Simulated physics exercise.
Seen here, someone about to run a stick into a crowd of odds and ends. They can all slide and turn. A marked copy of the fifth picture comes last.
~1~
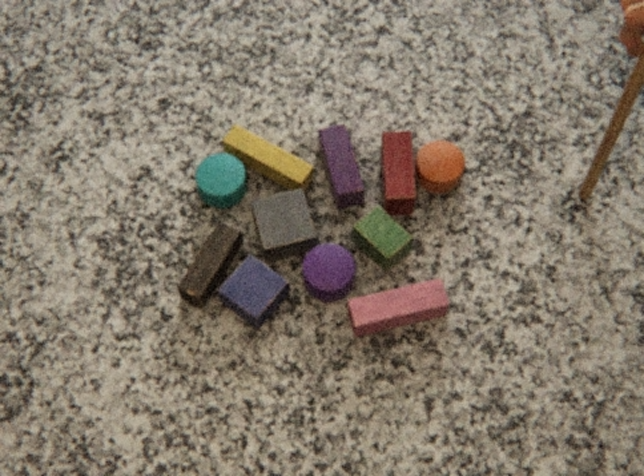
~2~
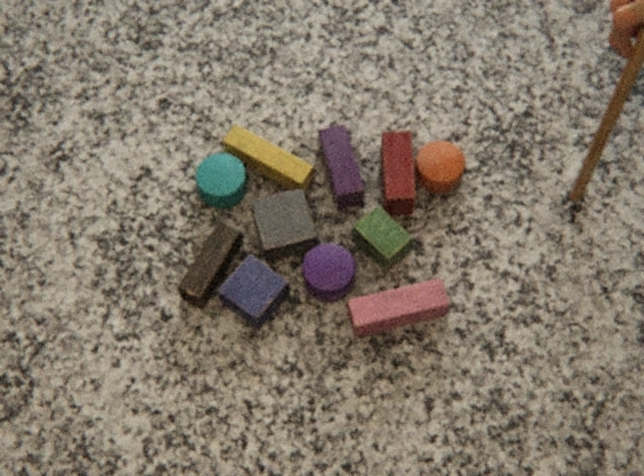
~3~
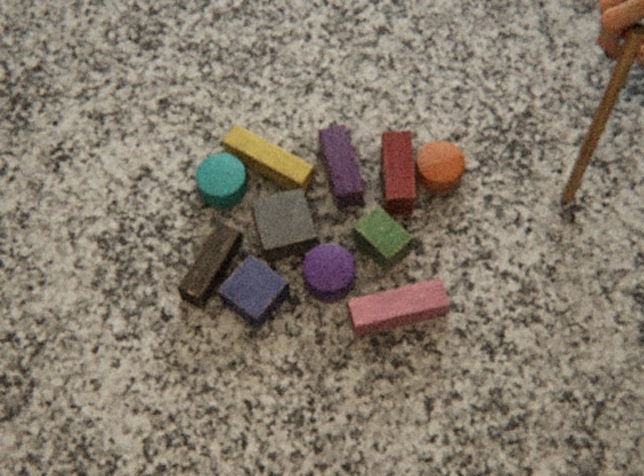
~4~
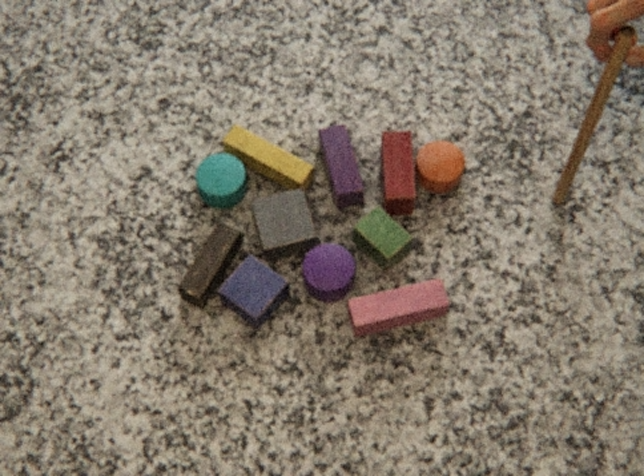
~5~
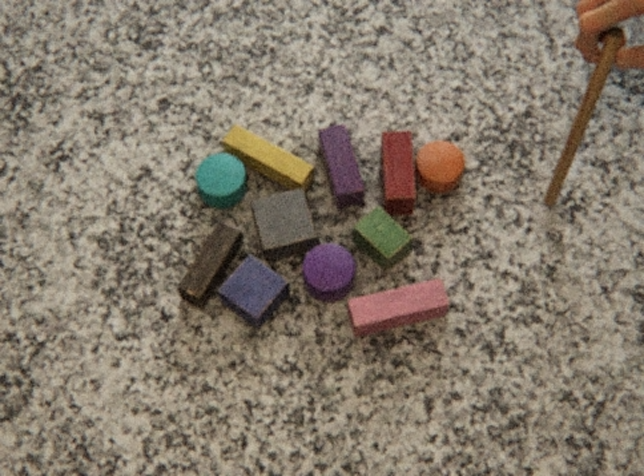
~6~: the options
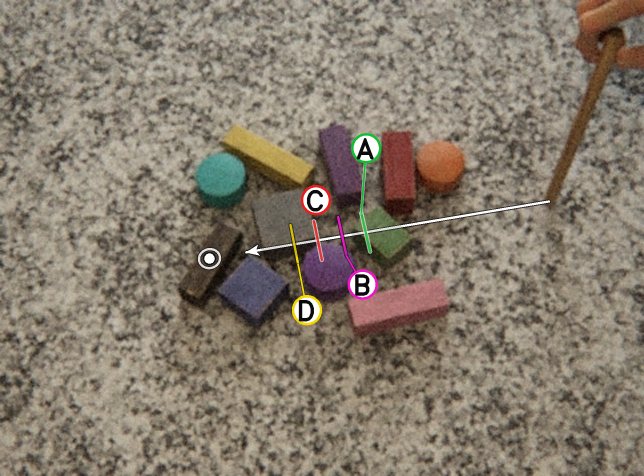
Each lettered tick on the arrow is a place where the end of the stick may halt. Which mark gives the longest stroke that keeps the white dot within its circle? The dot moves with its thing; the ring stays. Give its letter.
D.
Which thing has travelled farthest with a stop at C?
The green block has gone farthest.
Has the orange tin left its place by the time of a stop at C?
By then, no.
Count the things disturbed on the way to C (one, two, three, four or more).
Two.
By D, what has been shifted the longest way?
The green block has gone farthest.
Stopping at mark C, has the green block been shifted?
By then, yes.
On the marked copy, A at (366, 232); B at (342, 236); C at (318, 240); D at (294, 245); the arrow from (549, 201) to (246, 252); the white dot at (210, 259).
Following D. Soon after the start, foot of the stick (459, 217).
Later, foot of the stick (367, 233); green block (368, 250).
In the end, foot of the stick (294, 245); green block (333, 251); purple tin (314, 298); the dot is still in its ring.
As for the rest, A keeps the dot in but is short; B keeps the dot in but is short; C keeps the dot in but is short.
